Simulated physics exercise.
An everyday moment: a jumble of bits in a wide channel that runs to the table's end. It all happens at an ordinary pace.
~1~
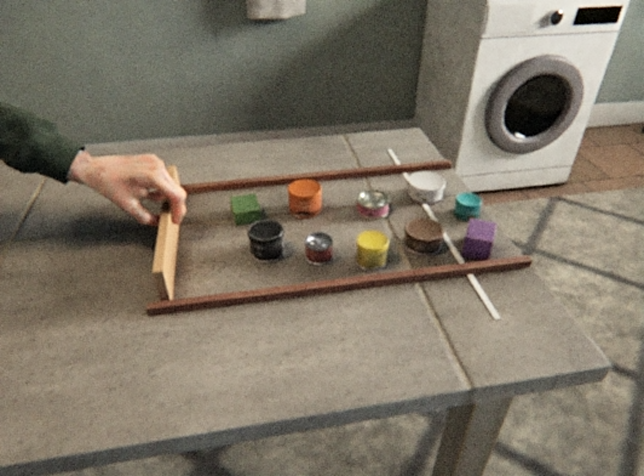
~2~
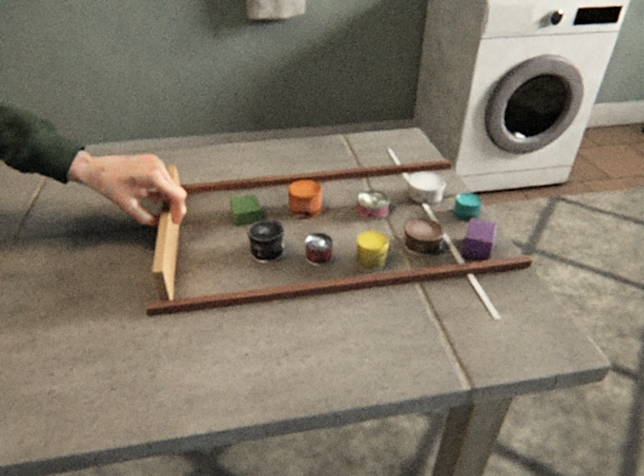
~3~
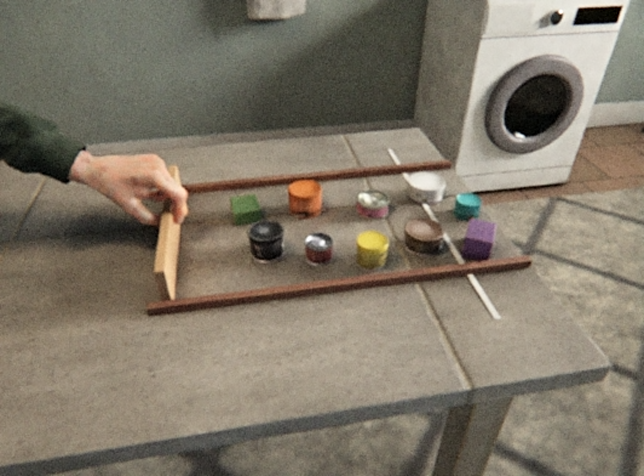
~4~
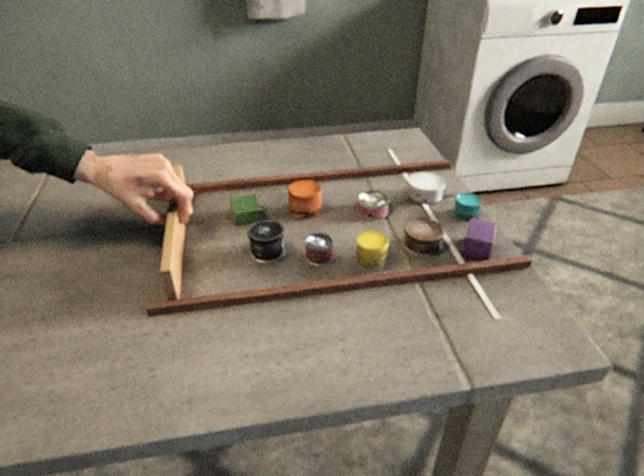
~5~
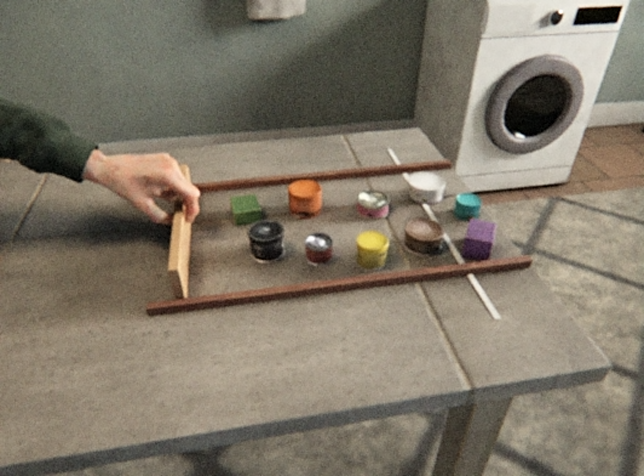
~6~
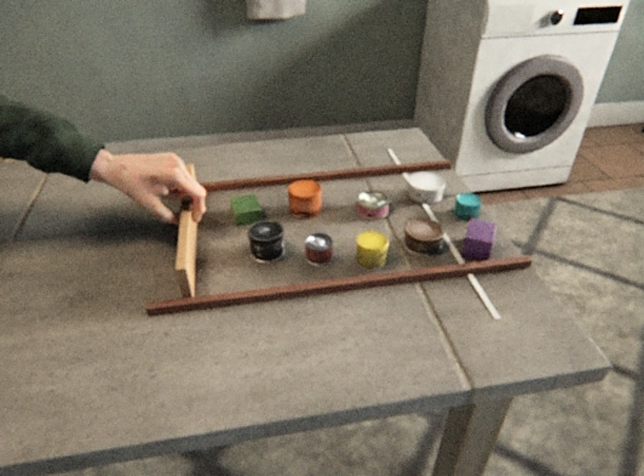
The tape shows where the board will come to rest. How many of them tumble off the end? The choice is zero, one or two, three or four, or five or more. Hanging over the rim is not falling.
In the end the number that fall off is one or two.
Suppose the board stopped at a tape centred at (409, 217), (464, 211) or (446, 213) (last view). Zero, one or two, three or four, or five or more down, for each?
In that order: None at all; more than four; one to two.
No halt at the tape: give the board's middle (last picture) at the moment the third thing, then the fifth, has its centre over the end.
Near (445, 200) and (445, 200).
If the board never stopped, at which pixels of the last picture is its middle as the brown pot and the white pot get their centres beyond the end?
At (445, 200) for the brown pot; at (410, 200) for the white pot.
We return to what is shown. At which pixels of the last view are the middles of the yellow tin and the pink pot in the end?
The yellow tin at (487, 246), the pink pot at (455, 202).
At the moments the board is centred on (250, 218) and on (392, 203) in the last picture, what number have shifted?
By then 2, and 9.
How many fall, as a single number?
Exactly 1.
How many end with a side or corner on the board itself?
In contact: 3.
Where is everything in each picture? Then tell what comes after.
Turquoise tub (468, 207); purple block (479, 240); white pot (426, 188); board (169, 226); tape (431, 214), in the first picture.
Purple block (479, 240); red pot (319, 249), in the second picture.
White pot (426, 188); board (171, 226), in the third picture.
Turquoise tub (468, 207); orange tub (305, 200), in the fourth picture.
Purple block (479, 240); black pot (267, 242), in the fifth picture.
Turquoise tub (468, 207); purple block (479, 240); white pot (426, 188); board (189, 224); tape (431, 214), in the sixth picture.
A little later, none off yet; turquoise tub at rest near (468, 207); purple block at rest near (479, 240); white pot at rest near (426, 188).
When it is over, the number that fall off is one or two; down, white pot.
